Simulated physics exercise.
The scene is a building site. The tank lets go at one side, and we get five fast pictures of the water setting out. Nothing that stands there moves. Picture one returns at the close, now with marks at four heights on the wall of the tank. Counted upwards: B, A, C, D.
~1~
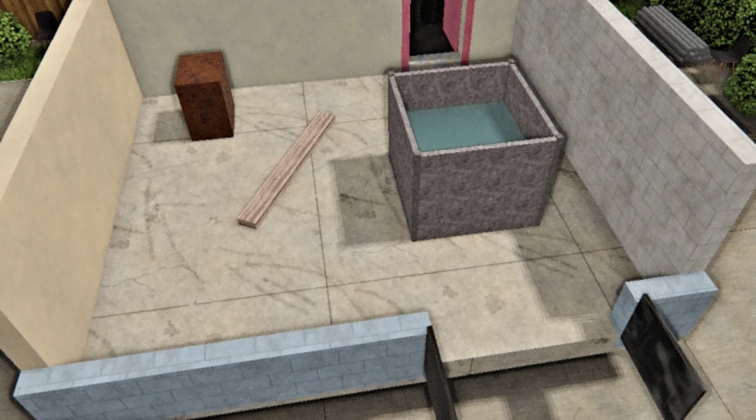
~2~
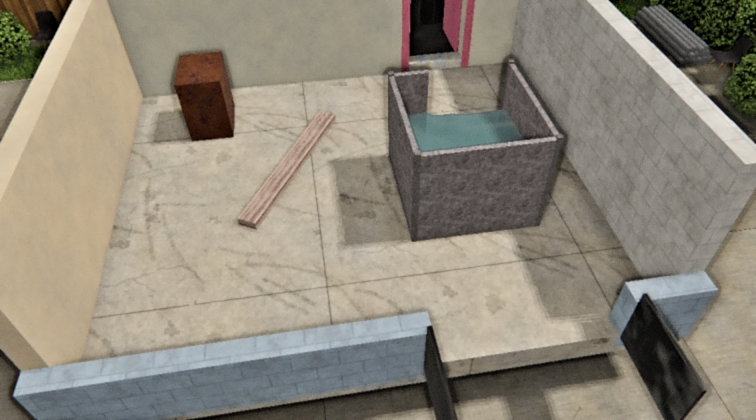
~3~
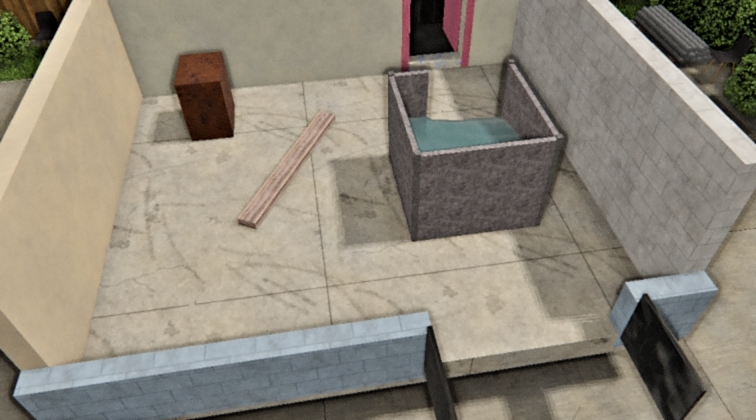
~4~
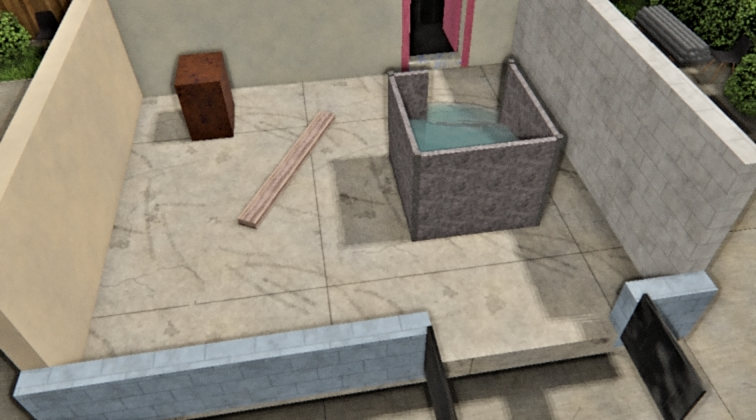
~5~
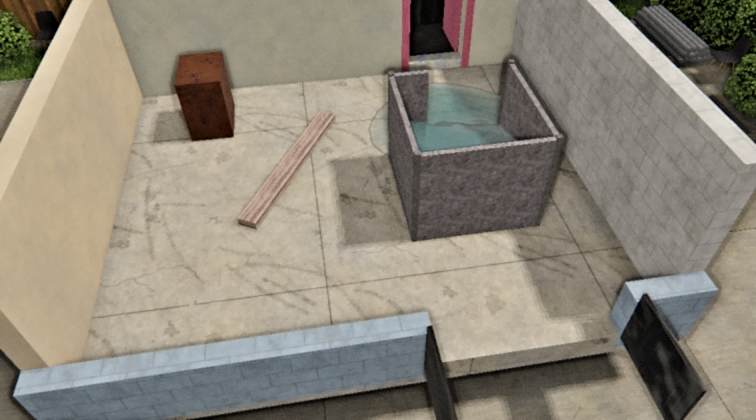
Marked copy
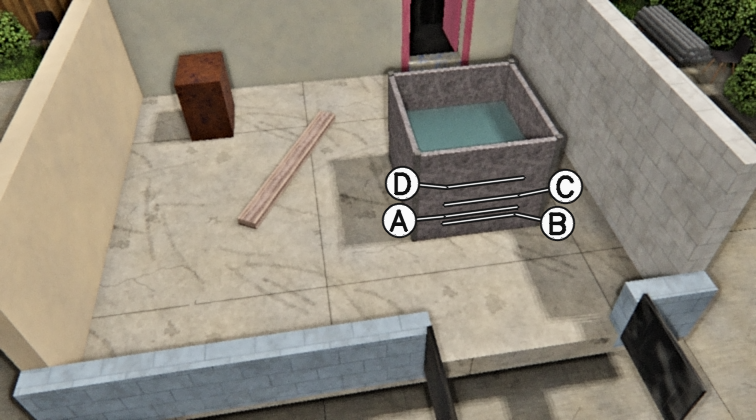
A gray block tank of water stood in a walled concrete yard when its back side disappeared, and the bluish water spread out through the gap, thinning over the floor behind and left of it.
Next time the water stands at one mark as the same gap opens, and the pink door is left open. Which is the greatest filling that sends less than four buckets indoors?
It is A.
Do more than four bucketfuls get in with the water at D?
Yes, it does.
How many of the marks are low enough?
Two of them.
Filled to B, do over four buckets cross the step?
No, that is safe.
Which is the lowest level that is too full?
It is C.
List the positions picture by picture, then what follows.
The first picture shows water in the tank at rest, its middle at (465, 139); foot of the pink doorway at (435, 69); open gate at (529, 293).
In the second picture, water covers 1 % of the ground, its front hidden from here.
In the third picture, water covers 3 % of the ground, its front hidden from here.
In the fourth picture, water covers 6 % of the ground, its front hidden from here.
In the fifth picture, water covers 11 % of the ground, its front hidden from here.
In white, A at (480, 211); B at (479, 218); C at (482, 200); D at (485, 182); from the bottom up B, A, C, D.
If A is chosen, a bucket or two gets in.
If B is chosen, nothing gets over.
If C is chosen, about 10 bucketfuls get in.
If D is chosen, dozens of bucketfuls pour in.
